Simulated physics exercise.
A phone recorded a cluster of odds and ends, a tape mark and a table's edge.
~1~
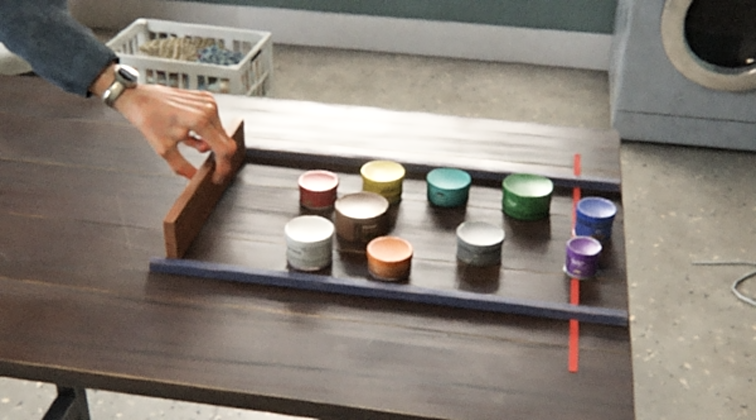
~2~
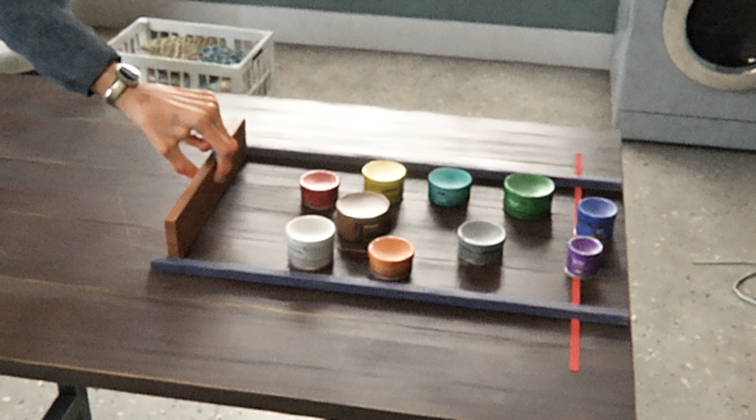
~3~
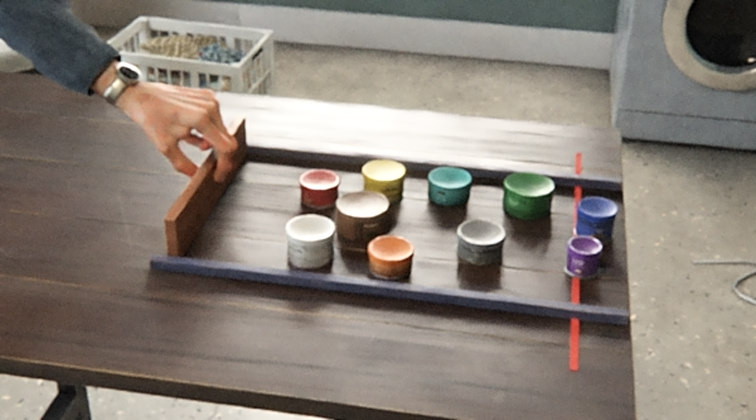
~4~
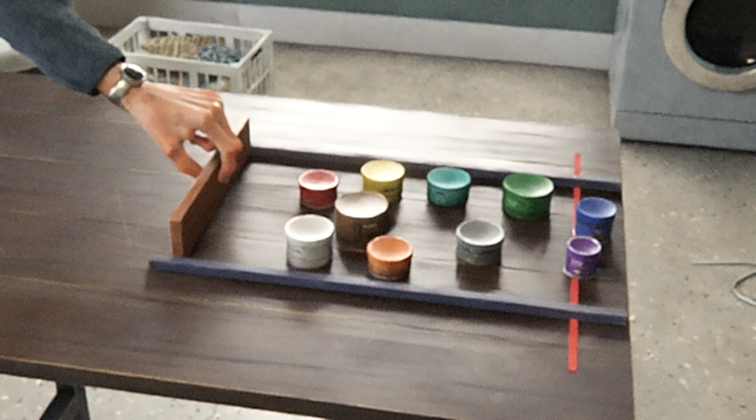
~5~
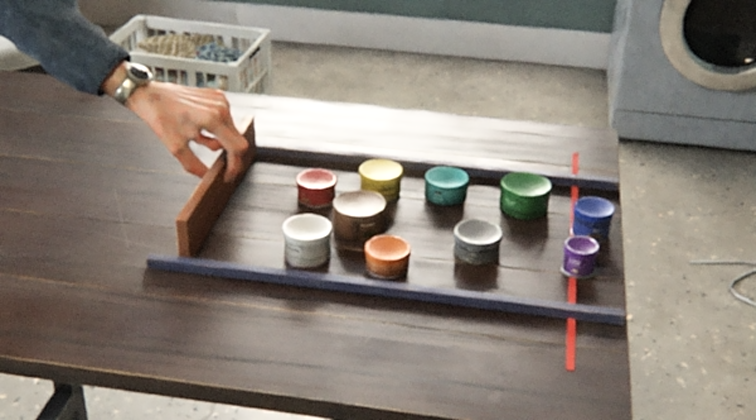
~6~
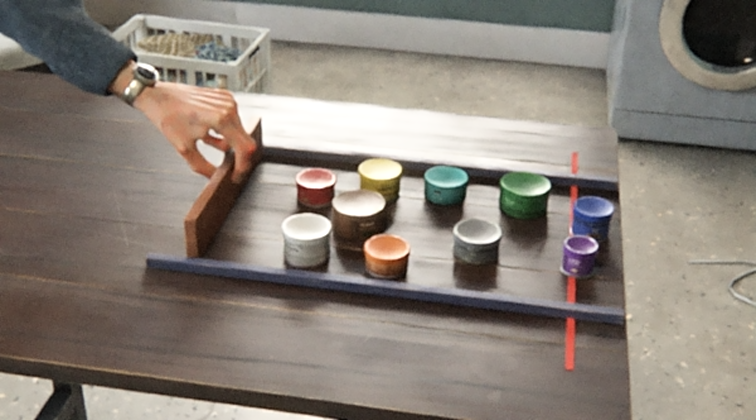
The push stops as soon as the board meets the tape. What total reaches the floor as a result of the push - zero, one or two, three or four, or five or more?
The total on the floor is five or more.
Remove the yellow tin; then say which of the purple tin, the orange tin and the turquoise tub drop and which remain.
Purple tin: Over the edge; orange tin: Over the edge; turquoise tub: Still there.
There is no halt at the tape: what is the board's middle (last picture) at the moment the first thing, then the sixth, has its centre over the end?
The middle is at about (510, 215), later at about (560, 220).
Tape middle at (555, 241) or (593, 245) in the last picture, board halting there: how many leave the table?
The first try gives 2, the second gives 6.
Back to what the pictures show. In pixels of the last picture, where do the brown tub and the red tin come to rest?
They come to rest around (601, 242) and (595, 219).
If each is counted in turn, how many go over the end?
Result - number fallen: 6.
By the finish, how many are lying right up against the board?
At rest, 4 are in contact.
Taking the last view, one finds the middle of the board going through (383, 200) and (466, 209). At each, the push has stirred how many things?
The counts are 6 and 8.
Soon after, none off yet; blue tin at rest near (591, 220); purple tin at rest near (579, 257); green tub at rest near (524, 195).
After that, none off yet; blue tin at rest near (593, 221); purple tin at rest near (579, 257); green tub displaced about its own width near (572, 200).
In the end, the number that fall off is five or more; gone, orange tin, turquoise tub, grey tin, green tub, purple tin and blue tin.
